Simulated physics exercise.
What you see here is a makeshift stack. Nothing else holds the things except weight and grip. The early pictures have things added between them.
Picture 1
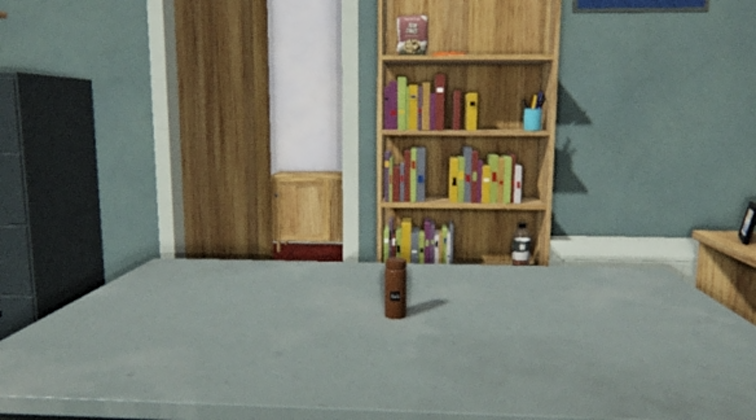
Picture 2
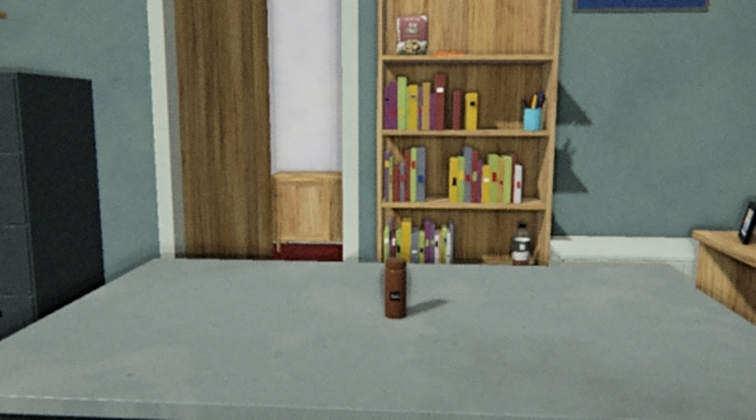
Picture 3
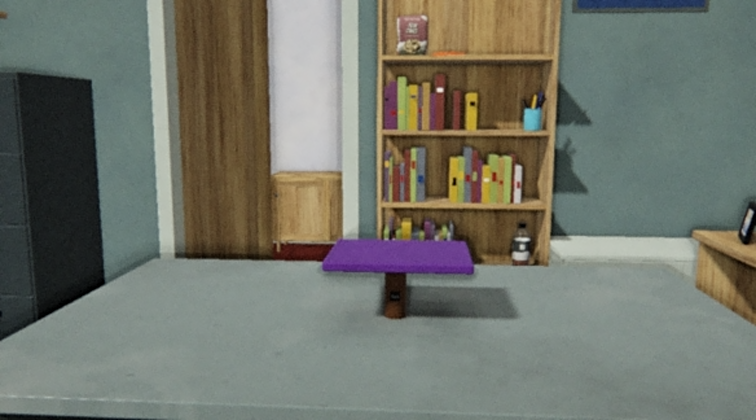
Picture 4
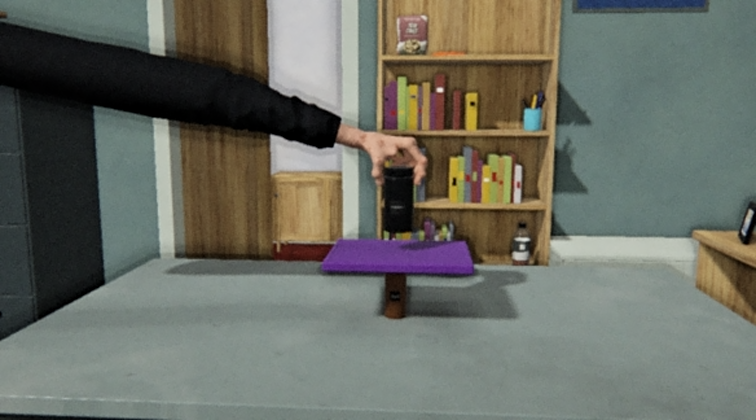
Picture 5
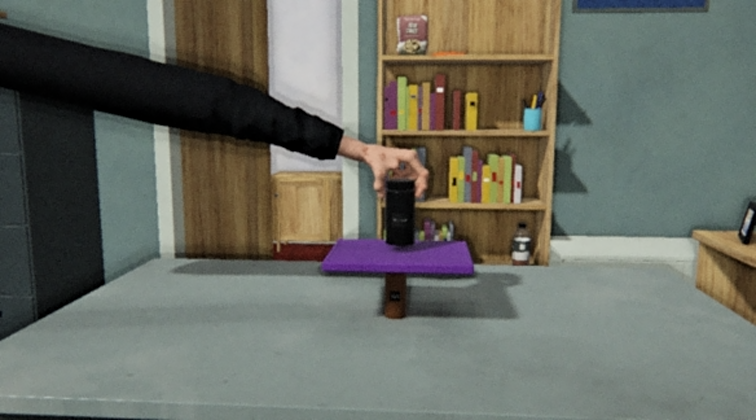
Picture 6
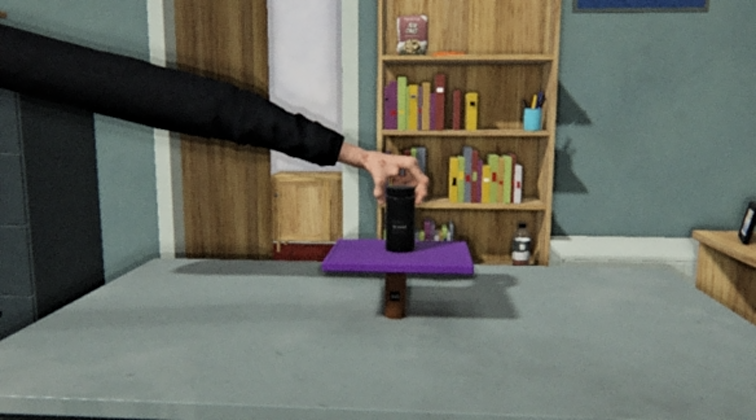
Purple board appearing atop a small brown shaker on a grey table, then a hand lowering a black jar onto it.
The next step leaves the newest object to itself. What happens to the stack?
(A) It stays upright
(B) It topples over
A.
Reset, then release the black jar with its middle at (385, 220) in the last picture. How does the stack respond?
Outcome: Stable.
Then, 0.30 s after the last picture, nothing has stirred.
Then, 1.00 s after the last picture, black jar resting near (400, 219).
At rest, all 3 in place. Seen from the same camera at the end, black jar near (400, 219). The stack holds.
